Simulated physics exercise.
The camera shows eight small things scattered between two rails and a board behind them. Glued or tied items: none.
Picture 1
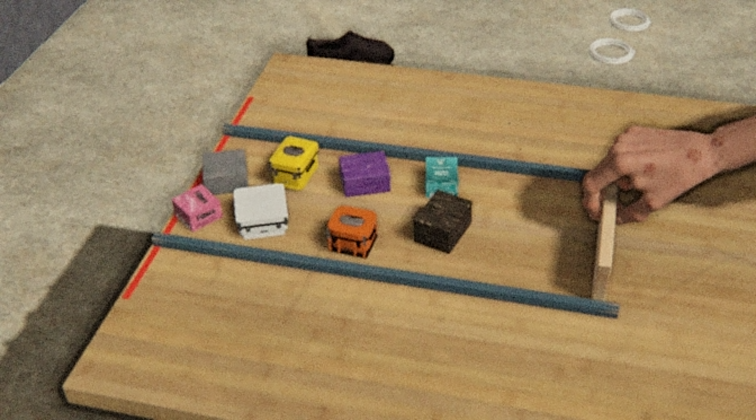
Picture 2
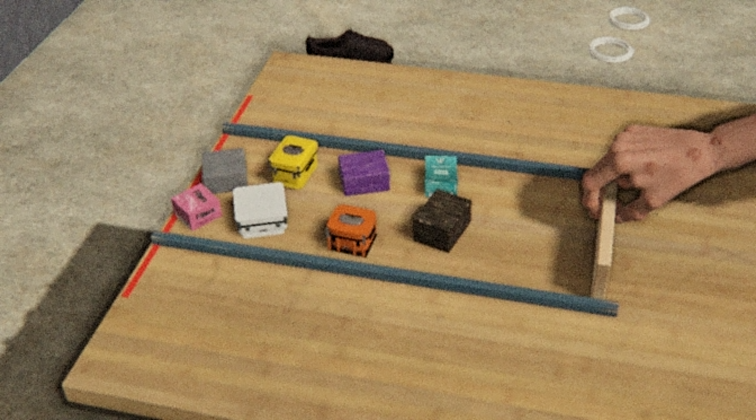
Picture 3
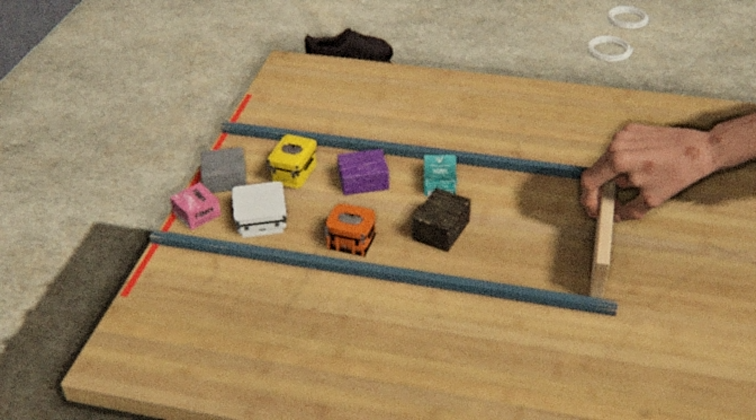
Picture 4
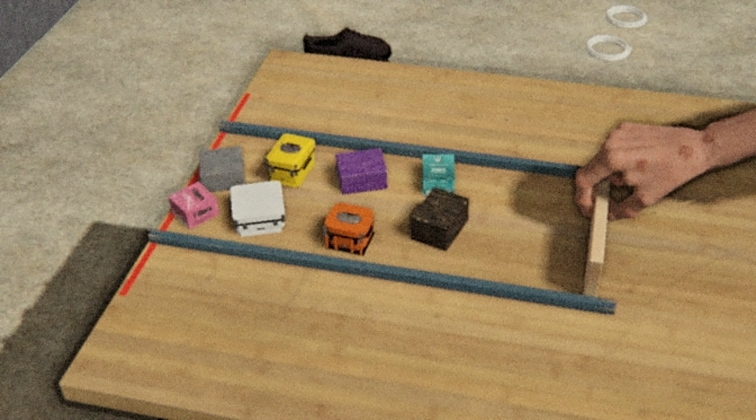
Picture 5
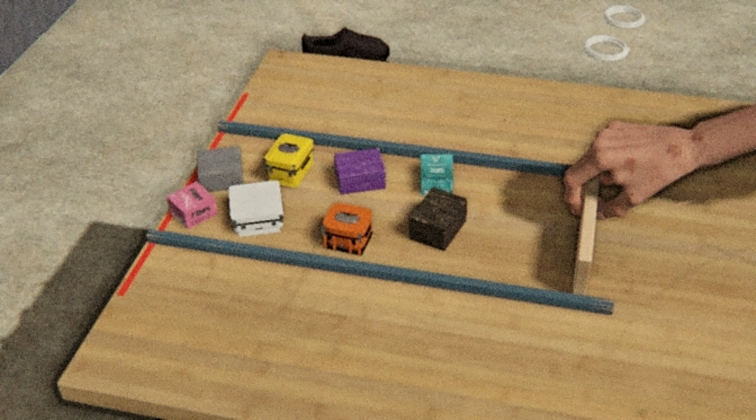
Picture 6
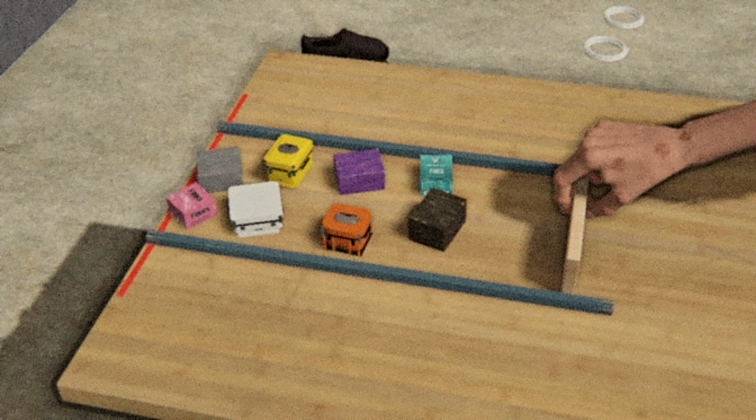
A hand slides a small upright board slightly left between two rails, behind eight still boxes.
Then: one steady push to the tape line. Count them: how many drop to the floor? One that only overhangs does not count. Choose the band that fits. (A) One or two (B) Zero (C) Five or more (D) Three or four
Five or more.
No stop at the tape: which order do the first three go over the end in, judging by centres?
Sequence: Grey block; pink box; yellow case.
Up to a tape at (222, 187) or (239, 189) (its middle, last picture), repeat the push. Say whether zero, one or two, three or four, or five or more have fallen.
Taking the spots in order - more than four, then three to four.
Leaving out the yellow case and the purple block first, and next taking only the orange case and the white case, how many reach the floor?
Fallen: 6 in the first try, 6 in the other.
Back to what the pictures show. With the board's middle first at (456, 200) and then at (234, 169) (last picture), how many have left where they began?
At the first place 1, at the second 8.
Early on, none off yet; pink box at rest near (191, 206); grey block at rest near (220, 170); white case at rest near (256, 209).
A while later, none off yet; pink box at rest near (190, 206); grey block at rest near (220, 170); white case travelled a little near (240, 209).
Further along, two off so far; pink box on its side near (136, 271); grey block in the air near (159, 308); white case travelled about its own width near (179, 204).
Finally, the number that fall off is five or more; lost, black block, turquoise box, orange case, purple block, yellow case, white case, grey block and pink box.
